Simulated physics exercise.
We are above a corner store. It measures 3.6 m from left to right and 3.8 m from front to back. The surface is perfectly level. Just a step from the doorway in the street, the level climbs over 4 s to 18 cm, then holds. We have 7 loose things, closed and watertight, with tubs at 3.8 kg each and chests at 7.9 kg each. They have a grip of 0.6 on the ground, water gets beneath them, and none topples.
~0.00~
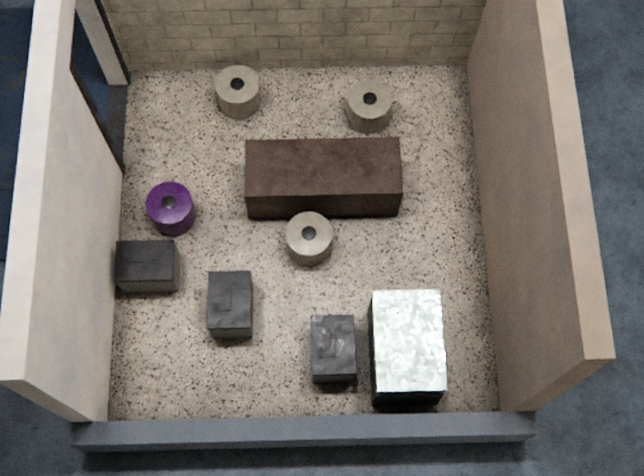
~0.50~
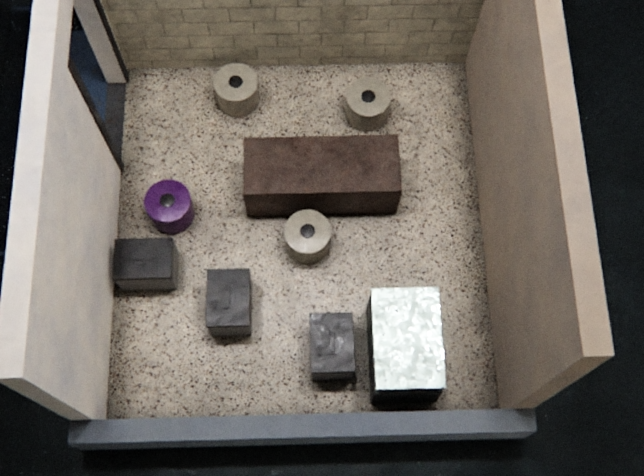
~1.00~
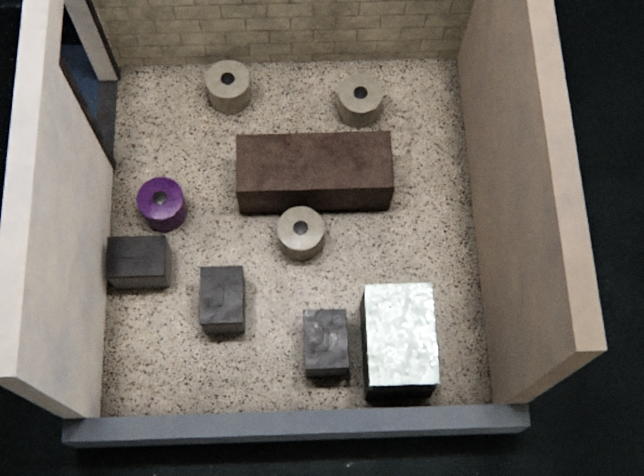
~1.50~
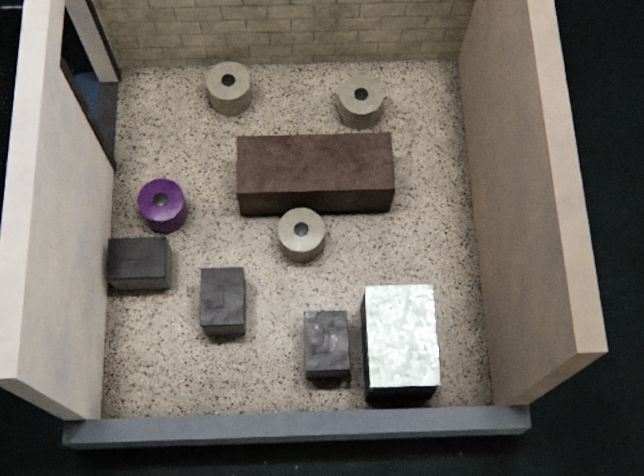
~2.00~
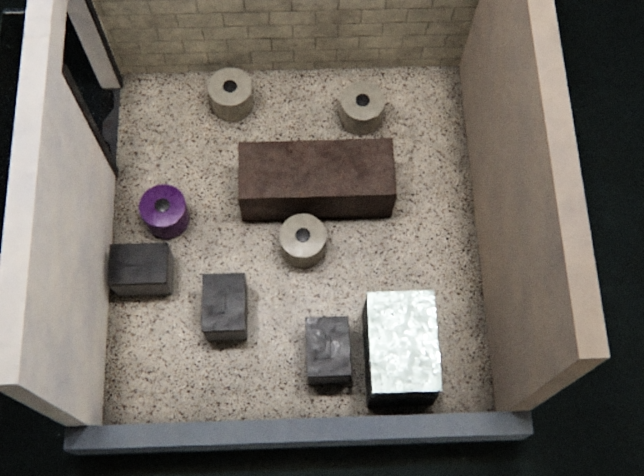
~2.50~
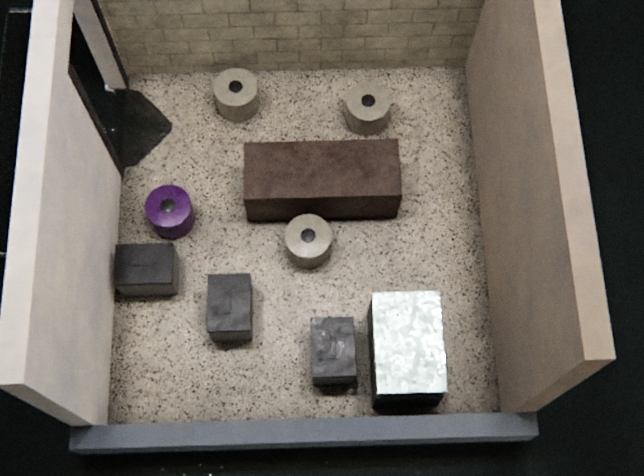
At first, the pale speckled floor of a small walled room is dry, with a purple tub, three pale tubs, dark chests and larger blocks standing still. The ground outside turns black while the view shifts slightly, then dark water spreads in through the left doorway, and nothing inside moves.
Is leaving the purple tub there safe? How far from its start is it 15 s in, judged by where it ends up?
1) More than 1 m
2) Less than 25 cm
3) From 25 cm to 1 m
(3) From 25 cm to 1 m.
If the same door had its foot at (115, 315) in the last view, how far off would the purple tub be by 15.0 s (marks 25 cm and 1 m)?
I'd expect the purple tub to shift slightly.
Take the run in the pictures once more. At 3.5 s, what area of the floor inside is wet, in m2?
I'd put it close to 2.0 m2.
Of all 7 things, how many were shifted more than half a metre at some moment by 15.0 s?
All told, that gives 6.
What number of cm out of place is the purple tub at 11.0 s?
Around 30 centimetres.
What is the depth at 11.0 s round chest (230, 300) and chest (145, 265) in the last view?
Roughly 4 and 3 cm.
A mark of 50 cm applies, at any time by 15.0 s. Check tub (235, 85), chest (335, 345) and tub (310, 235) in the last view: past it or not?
The first is bigger, the second not bigger and the third bigger.
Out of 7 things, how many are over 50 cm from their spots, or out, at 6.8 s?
Tally: 2.
After 3.5 s the purple tub is near (168, 206), 0.0 m from its start, aground; 0 afloat.
After 6.8 s the purple tub is near (167, 208), 0.0 m from its start, aground; 2 afloat.
After 11.0 s the purple tub is near (134, 206), 0.3 m from its start, afloat; 6 afloat.
After 15.0 s the purple tub is near (201, 141), 0.7 m from its start, afloat; 7 afloat.
